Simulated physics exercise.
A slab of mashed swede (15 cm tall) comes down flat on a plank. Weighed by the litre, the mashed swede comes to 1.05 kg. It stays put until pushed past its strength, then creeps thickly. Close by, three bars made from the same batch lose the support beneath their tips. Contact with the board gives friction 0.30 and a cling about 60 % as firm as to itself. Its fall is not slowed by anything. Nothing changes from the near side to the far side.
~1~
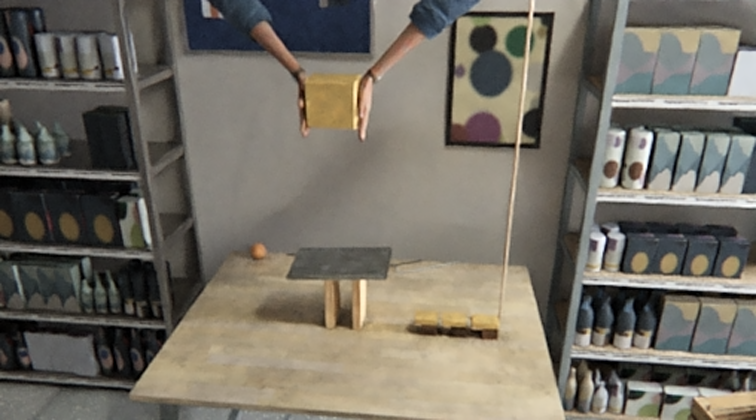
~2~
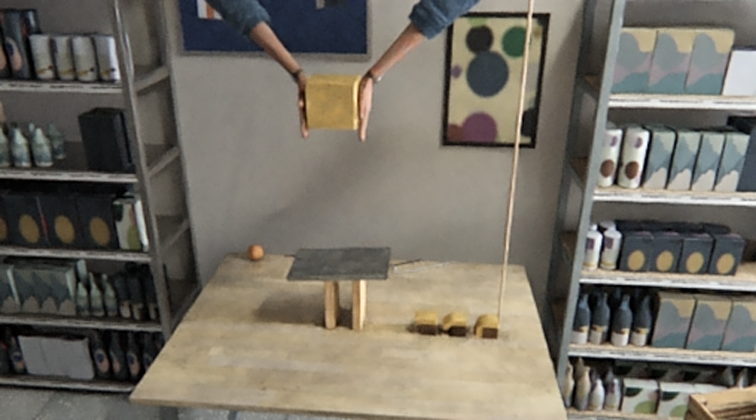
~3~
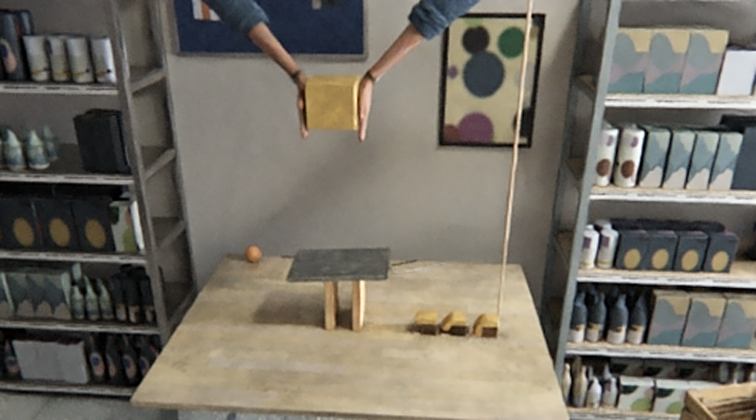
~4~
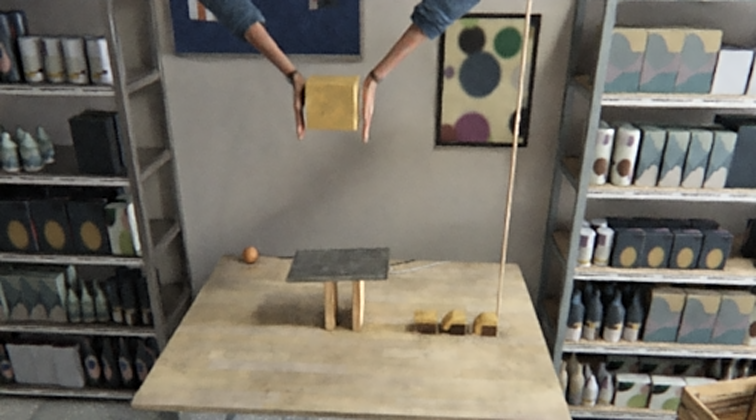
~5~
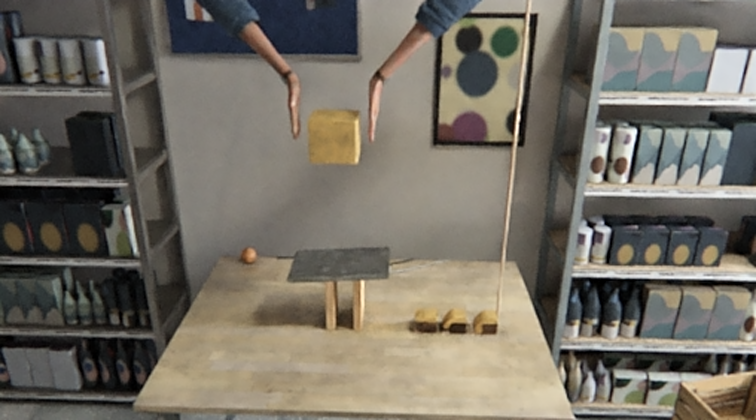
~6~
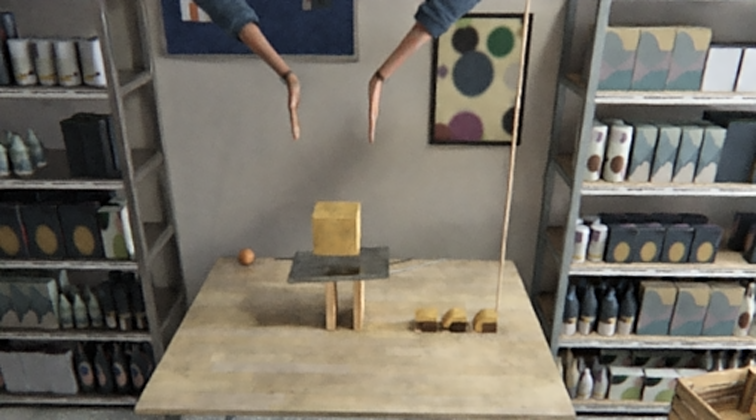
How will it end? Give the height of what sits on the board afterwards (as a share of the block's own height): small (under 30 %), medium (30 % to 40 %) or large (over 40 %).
Band: Mid, 30-40 percent.
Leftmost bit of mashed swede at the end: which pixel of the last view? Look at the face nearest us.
Look roughly at (289, 269).
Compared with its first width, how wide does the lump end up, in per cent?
About 220 per cent.
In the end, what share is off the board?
I'd say close to 40 percent finishes off the board.
Another 0.12 s on from the sixth picture, it stands 36 % of its first height and 5 % has gone off the board.
Another 0.25 s on from the sixth picture, it stands 34 % of its first height and 27 % has gone off the board.
Another 0.38 s on from the sixth picture, it stands 34 % of its first height and 40 % has gone off the board.
Another 0.52 s on from the sixth picture, it stands 34 % of its first height and 40 % has gone off the board.
Another 0.62 s on from the sixth picture, at the end, it stands 34 % of its first height and 40 % has gone off the board.
